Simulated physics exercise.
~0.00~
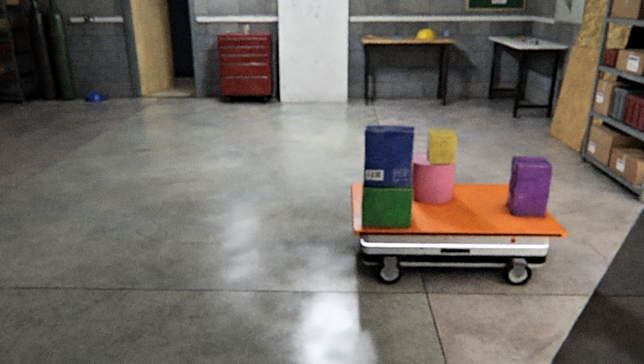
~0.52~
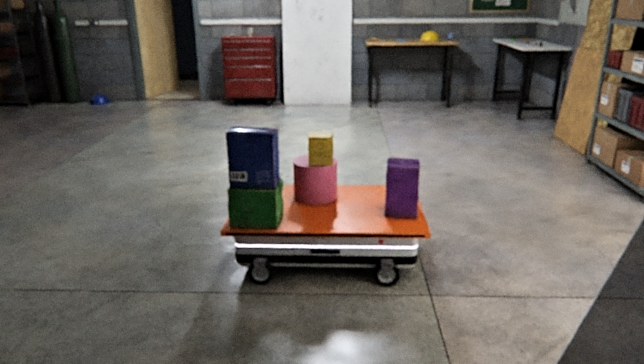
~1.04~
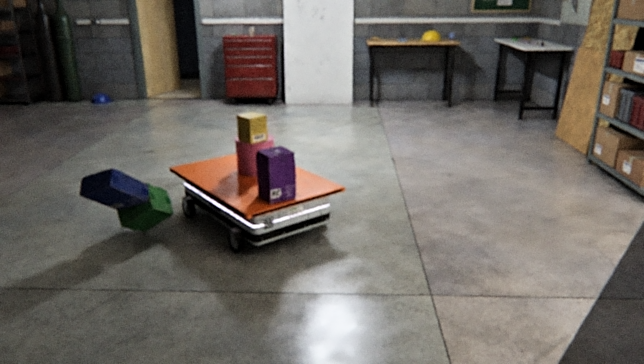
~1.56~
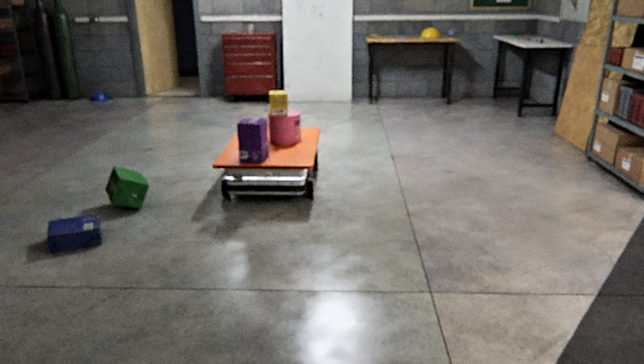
A cart rolls left and turns away as the blue and green boxes tumble off.
